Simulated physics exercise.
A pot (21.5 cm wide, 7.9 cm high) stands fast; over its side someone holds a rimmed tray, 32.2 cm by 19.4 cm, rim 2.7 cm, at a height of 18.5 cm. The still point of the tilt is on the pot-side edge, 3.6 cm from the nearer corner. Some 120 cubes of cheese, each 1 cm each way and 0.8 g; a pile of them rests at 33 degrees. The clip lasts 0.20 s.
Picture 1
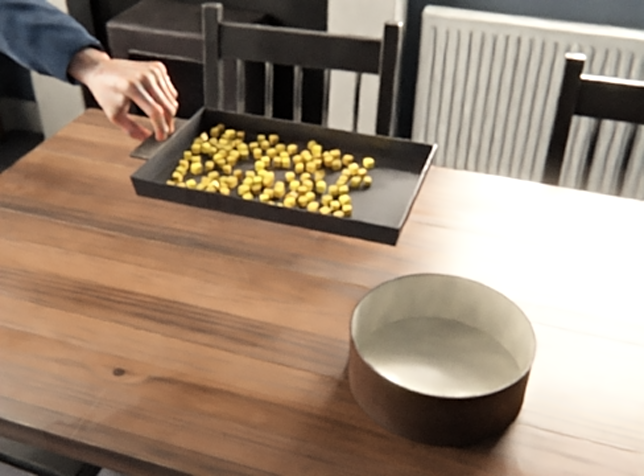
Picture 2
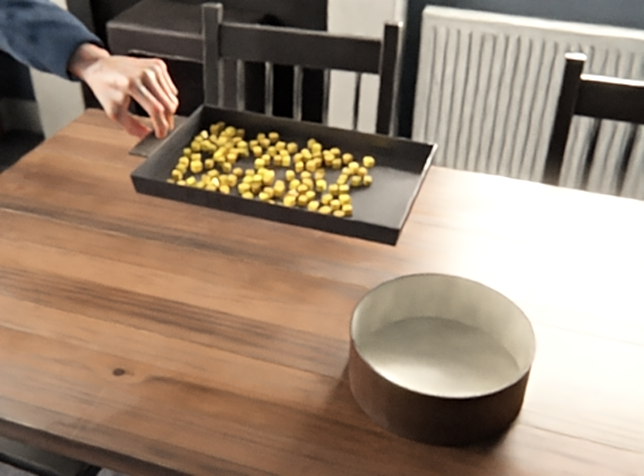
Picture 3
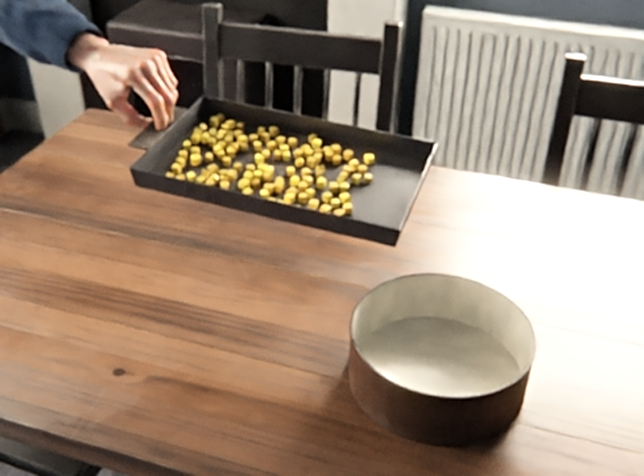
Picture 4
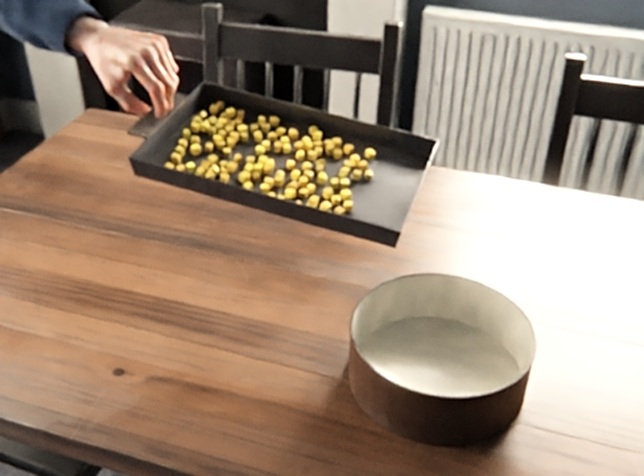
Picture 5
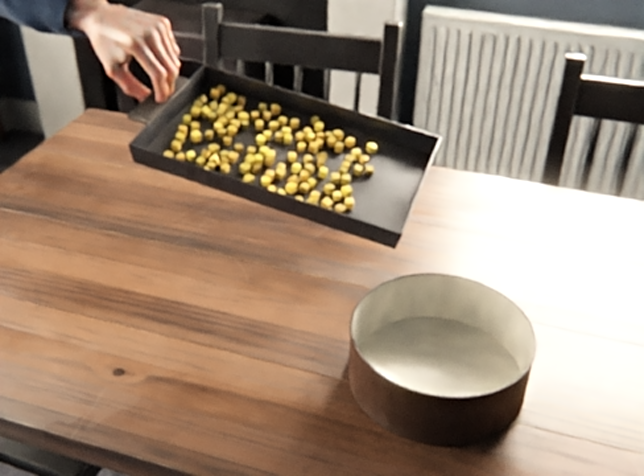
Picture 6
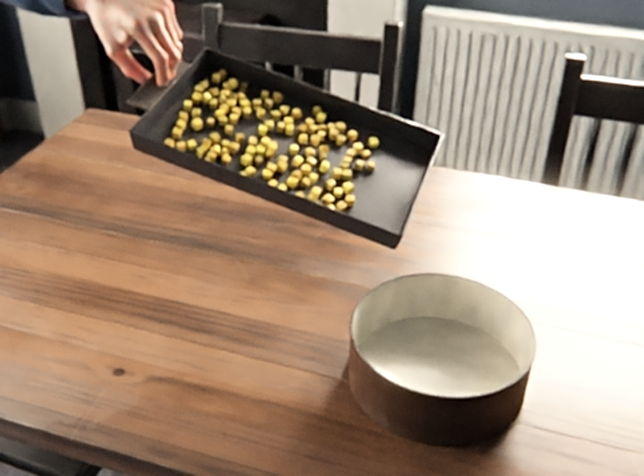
A hand gradually raising the left end of a dark rimmed tray of small yellow cubes above a wooden table with a round pot.
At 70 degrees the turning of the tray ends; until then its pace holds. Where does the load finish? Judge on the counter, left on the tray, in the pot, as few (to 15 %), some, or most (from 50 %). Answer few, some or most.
Counter: Few, tray: Some, pot: Most.
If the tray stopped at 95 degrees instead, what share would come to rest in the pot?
It would be near 95 per cent.
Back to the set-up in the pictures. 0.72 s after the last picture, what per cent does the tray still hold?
Roughly 45 per cent.
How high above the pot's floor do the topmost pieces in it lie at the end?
Roughly 2.0 cm.
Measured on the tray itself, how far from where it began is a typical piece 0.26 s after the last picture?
Some 1 cm.
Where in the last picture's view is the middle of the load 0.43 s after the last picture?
Near (356, 153).
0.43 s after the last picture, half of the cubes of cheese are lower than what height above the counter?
Roughly 28 cm.
Then, 0.26 s after the last picture, tilt 43 degrees; the tray holds 100 %, the pot 0 %.
Then, 0.43 s after the last picture, tilt 61 degrees; the tray holds 100 %, the pot 0 %.
Then, 0.72 s after the last picture, tilt 70 degrees; the tray holds 45 %, the pot 40 %.
In the end, counter 0 %, tray 35 %, pot 65 %.
